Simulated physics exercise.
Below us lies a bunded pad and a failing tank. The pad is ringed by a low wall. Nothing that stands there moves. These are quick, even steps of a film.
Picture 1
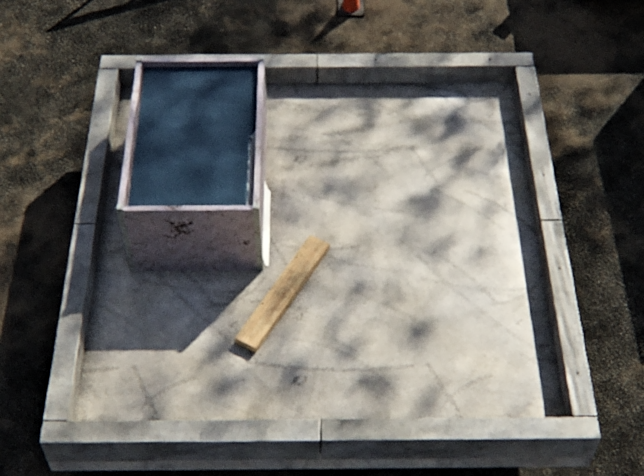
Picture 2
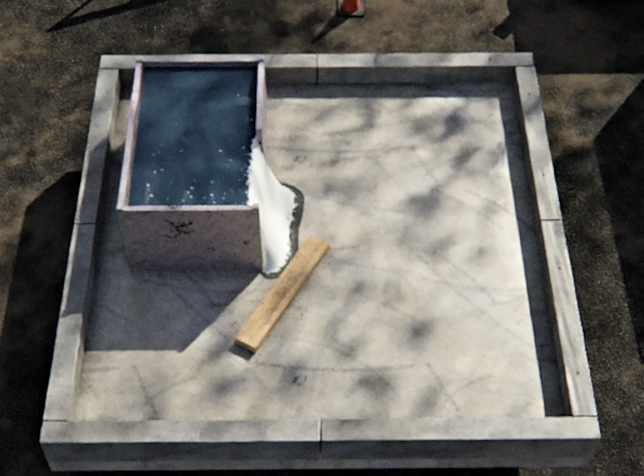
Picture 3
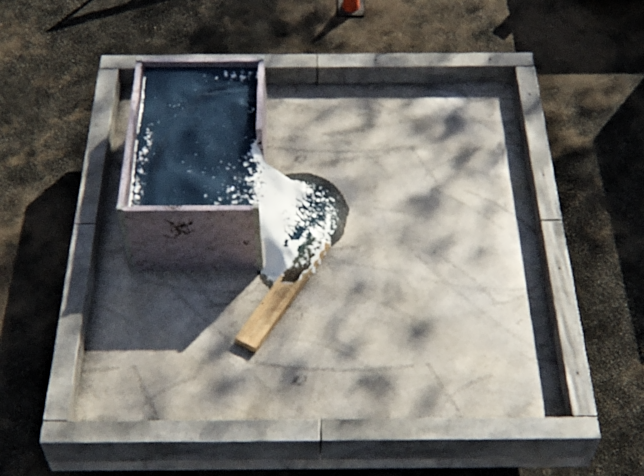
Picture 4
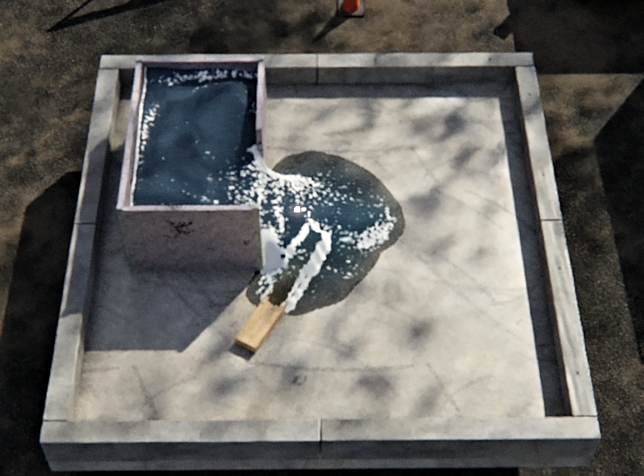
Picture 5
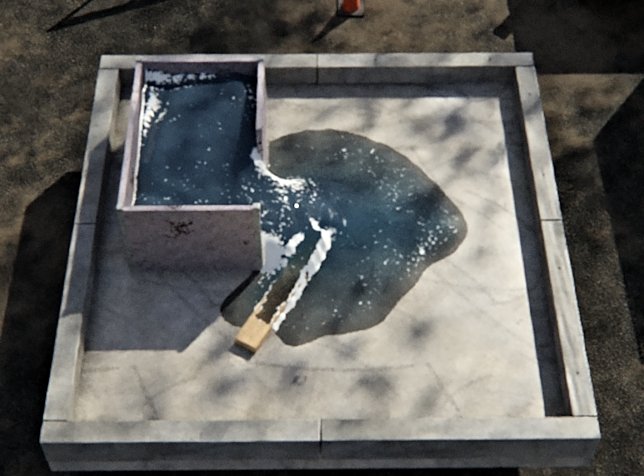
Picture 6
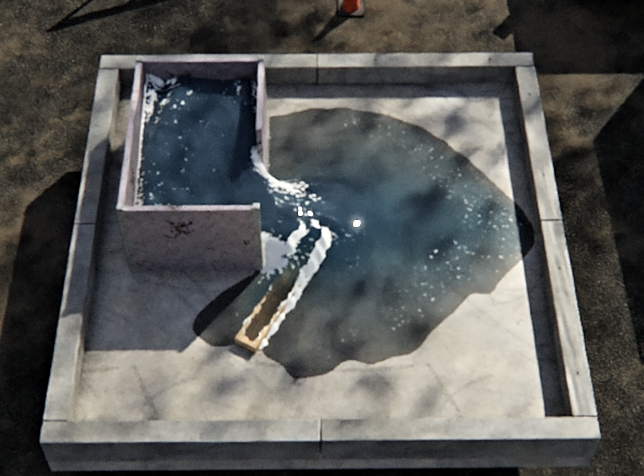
We see an open tank of dark water on a walled pad; water bursts from its right side, foams around a wooden plank, and spreads rightward in a widening pool while the level in the tank drops.
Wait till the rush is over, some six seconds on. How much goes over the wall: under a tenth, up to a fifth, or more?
It loses not even a tenth.
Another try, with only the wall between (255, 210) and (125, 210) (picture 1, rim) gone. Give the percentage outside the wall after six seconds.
I make it 20 per cent.
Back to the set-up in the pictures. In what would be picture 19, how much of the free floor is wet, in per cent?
Near 70 in a hundred.
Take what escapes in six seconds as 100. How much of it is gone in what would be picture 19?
About 80 per cent.
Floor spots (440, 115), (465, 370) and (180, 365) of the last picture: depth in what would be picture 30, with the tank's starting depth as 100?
In that order: 16, 14 and 4 per cent.
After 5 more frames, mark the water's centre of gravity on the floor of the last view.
Roughly at (280, 213).
A moment on, water covers 50 % of the floor; the low wall has let 0 % over.
Next, water covers 60 % of the floor; the low wall has let 1 % over.
Then, water covers 60 % of the floor; the low wall has let 5 % over.
Later, water covers 70 % of the floor; the low wall has let 6 % over.
In the end, water covers 80 % of the floor; the low wall has let 7 % over.
